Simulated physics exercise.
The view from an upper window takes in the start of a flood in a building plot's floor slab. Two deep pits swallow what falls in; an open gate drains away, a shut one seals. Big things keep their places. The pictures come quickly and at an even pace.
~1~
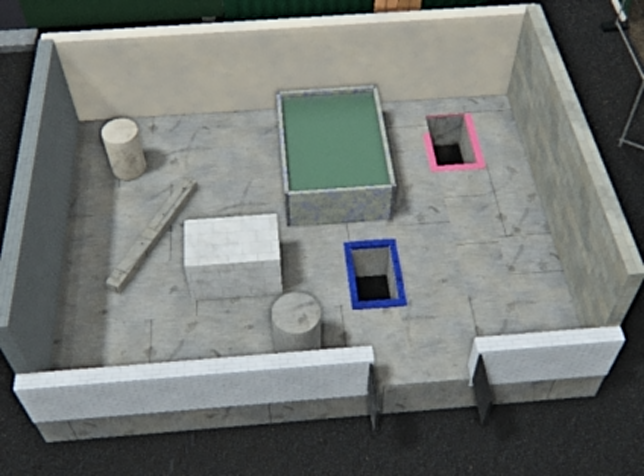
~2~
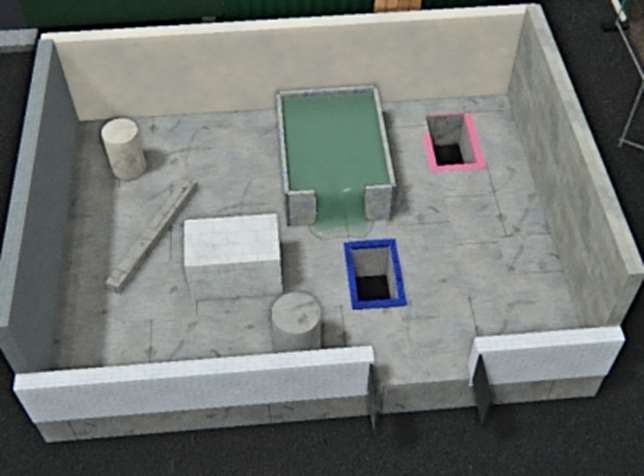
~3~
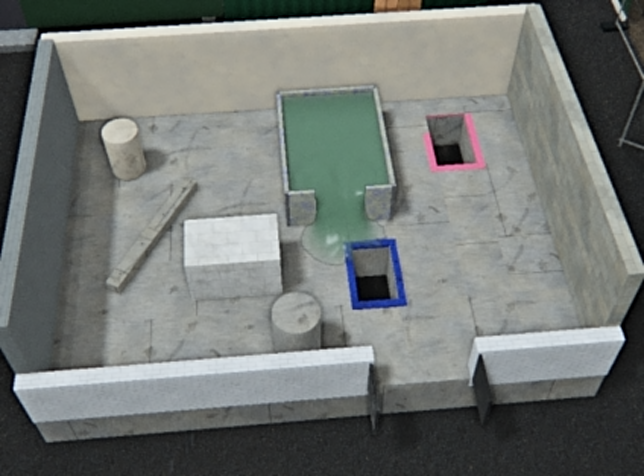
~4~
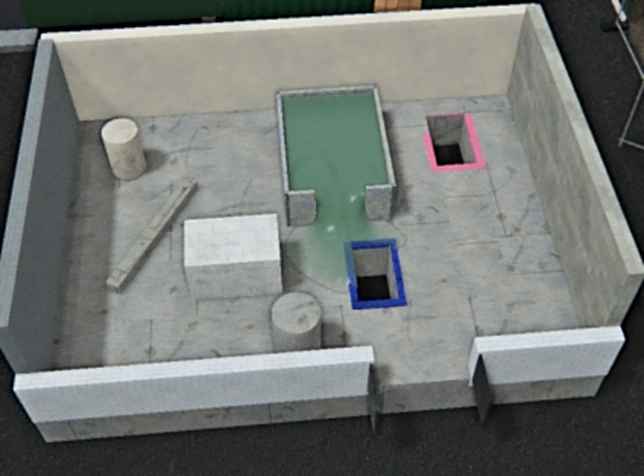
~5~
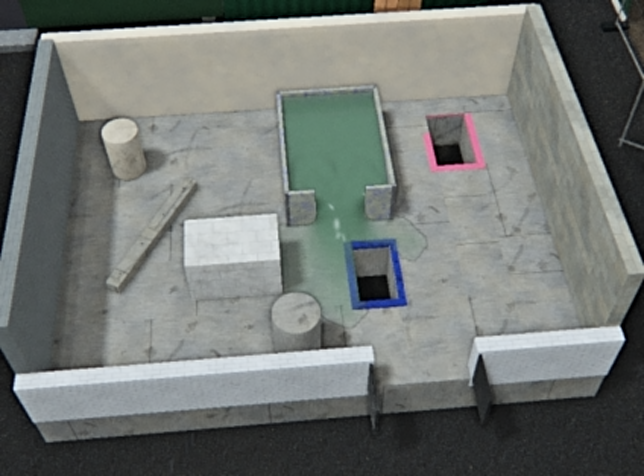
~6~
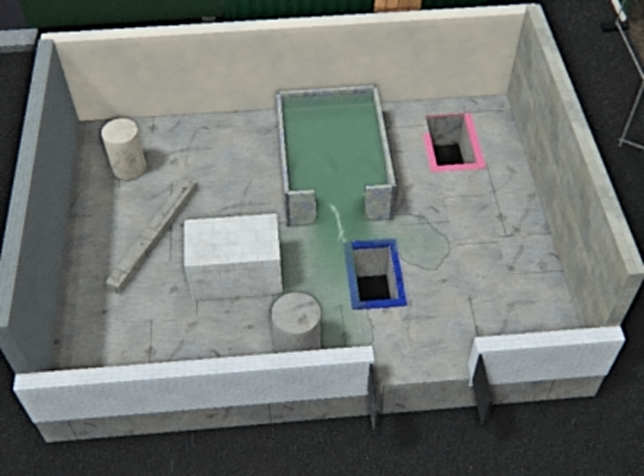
Green water poured out through a gap in the front of a raised tank, spread across the grey floor toward the blue-edged pit, then crept along both sides of it, past a pale block.
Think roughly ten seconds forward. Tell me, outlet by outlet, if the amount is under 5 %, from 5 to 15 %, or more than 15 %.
In the end gate: The middle band. Pink pit: The bottom band. Blue pit: The top band.
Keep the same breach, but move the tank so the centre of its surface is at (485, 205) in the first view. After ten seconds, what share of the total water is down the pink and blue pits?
In per cent: Pink 10, blue 2.
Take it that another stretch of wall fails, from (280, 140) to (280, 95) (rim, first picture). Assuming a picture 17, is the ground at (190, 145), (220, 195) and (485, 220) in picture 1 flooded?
So the first one is drenched, the next drenched, and the last left untouched.
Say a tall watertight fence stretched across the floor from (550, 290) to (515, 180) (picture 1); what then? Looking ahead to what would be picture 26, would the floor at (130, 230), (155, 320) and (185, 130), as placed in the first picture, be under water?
Running through them in order, the first comes out free from flooding, the second taken by the flood and the last free from flooding.
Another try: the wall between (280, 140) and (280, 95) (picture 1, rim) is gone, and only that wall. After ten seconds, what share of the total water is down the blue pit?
For blue, it comes to 6 percent.
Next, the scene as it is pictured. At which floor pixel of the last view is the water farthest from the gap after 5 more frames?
By then the tip should be at about (219, 384).
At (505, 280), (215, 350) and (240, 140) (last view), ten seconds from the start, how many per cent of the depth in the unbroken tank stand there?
First spot roughly 4 %, second 6 %, third 2 %.
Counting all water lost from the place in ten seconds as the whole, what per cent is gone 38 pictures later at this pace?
Close to 80 per cent.
A moment on, water covers 15 % of the floor; the gate 0 %, the pink pit 0 %, the blue pit 9 %.
Next, water covers 20 % of the floor; the gate 1 %, the pink pit 0 %, the blue pit 15 %.
Then, water covers 35 % of the floor; the gate 4 %, the pink pit 0 %, the blue pit 21 %.
Later, water covers 50 % of the floor; the gate 8 %, the pink pit 0 %, the blue pit 29 %.
In the end, water covers 80 % of the floor; the gate 12 %, the pink pit 0 %, the blue pit 33 %.
